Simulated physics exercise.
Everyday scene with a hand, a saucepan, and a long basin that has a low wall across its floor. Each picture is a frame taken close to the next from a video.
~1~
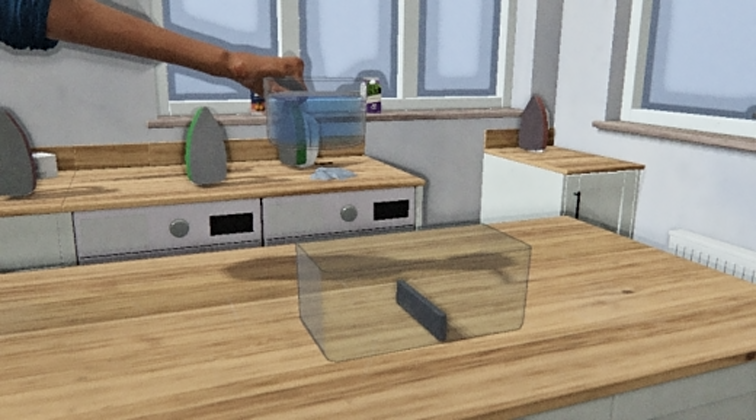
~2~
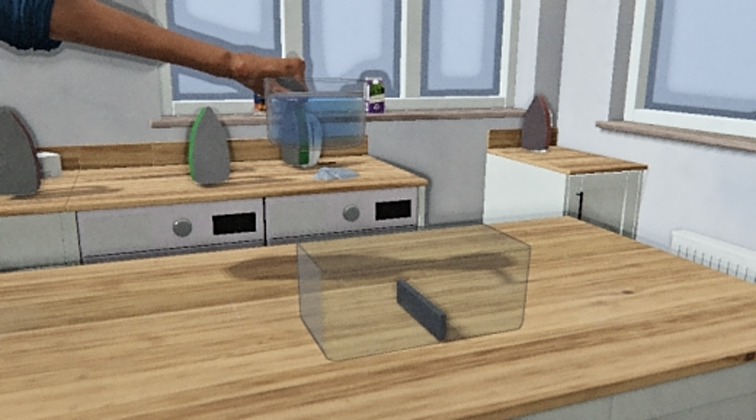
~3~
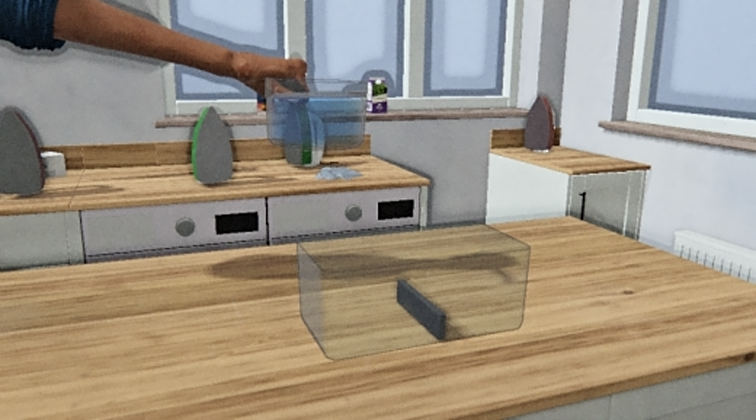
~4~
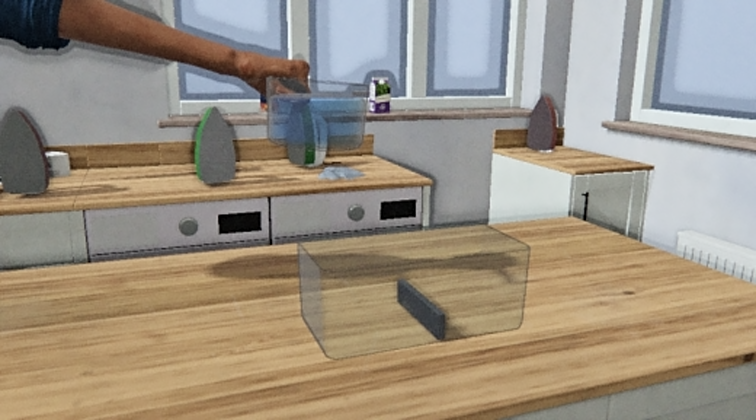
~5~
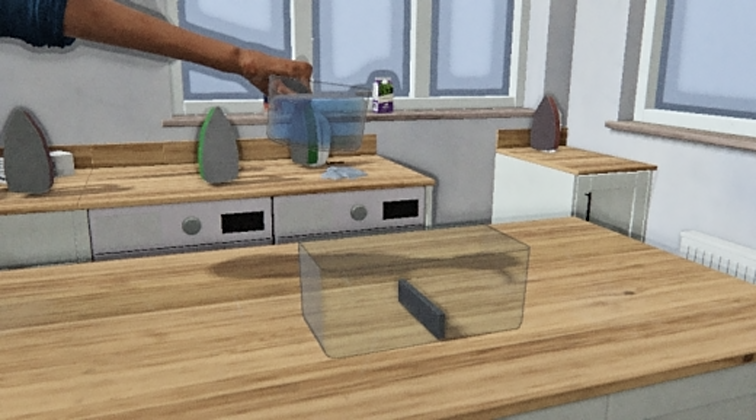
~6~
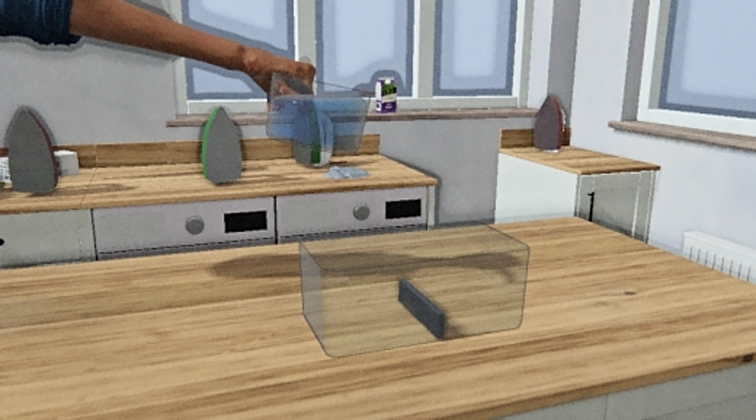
A hand holding a clear container of blue water tilts it slightly to the right above a long, see-through basin.
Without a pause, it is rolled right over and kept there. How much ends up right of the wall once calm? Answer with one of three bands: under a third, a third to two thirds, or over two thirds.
A third to two thirds.
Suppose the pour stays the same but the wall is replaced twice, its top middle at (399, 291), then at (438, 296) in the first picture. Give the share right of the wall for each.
Note - case one near 75 %, case two near 10 %.
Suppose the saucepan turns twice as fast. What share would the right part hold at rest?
It works out near 30 %.
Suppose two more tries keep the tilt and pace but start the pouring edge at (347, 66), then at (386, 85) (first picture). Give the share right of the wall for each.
Estimate, first then second: 25 per cent and 70 per cent.
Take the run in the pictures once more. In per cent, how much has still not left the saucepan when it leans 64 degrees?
It keeps around 70 per cent at that angle.
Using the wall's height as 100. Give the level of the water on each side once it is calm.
The left reads 40 in a hundred and the right 40 in a hundred.
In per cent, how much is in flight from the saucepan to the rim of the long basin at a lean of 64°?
It comes to around 25 per cent.
A moment on, the saucepan is tipped part way and 69 per cent is still to pour, 4 is left of the wall and 0 right of it.
Next, the saucepan is tipped on its side and 15 per cent is still to pour, 22 is left of the wall and 45 right of it.
Then the saucepan is tipped right over and 0 per cent is still to pour, 48 is left of the wall and 48 right of it.
Later the saucepan is tipped right over and 0 per cent is still to pour, 51 is left of the wall and 48 right of it.
At rest 51 per cent lies left of the wall, 48 right of it and 1 outside.
